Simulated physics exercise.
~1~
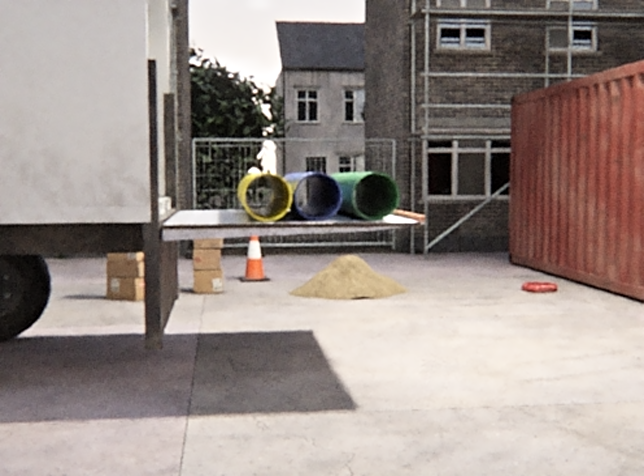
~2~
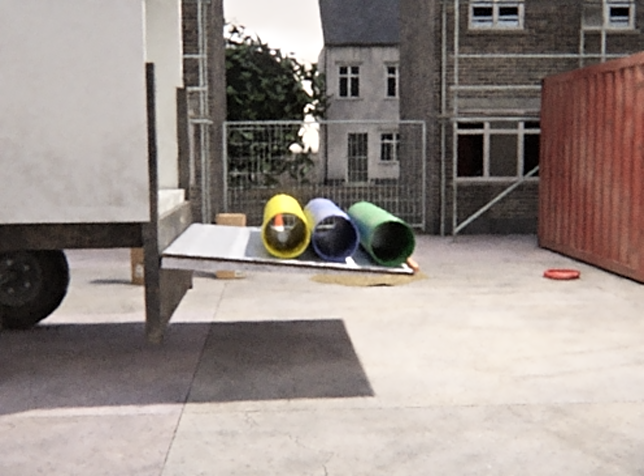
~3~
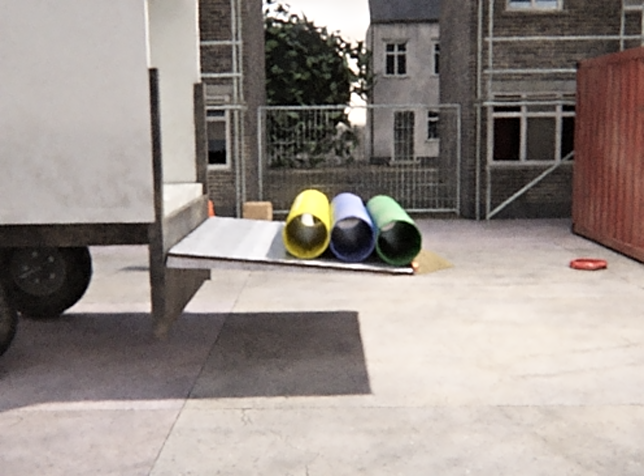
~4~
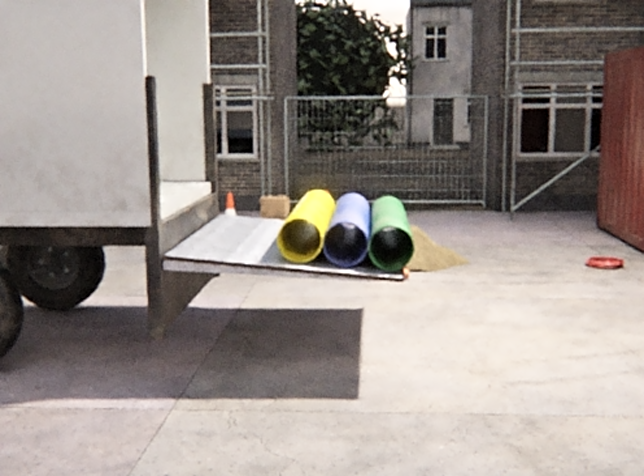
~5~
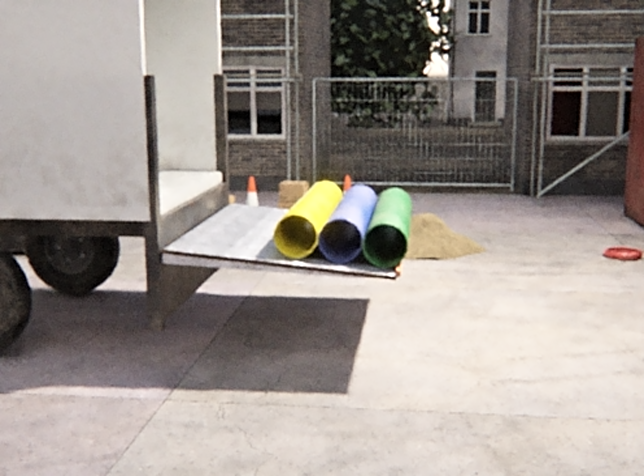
Three hollow pipes, yellow, blue and green, lay side by side on a truck's tail-lift as it sank and tilted down towards its outer edge. They rolled a little to the right, then stopped near the edge, all still on the plate.
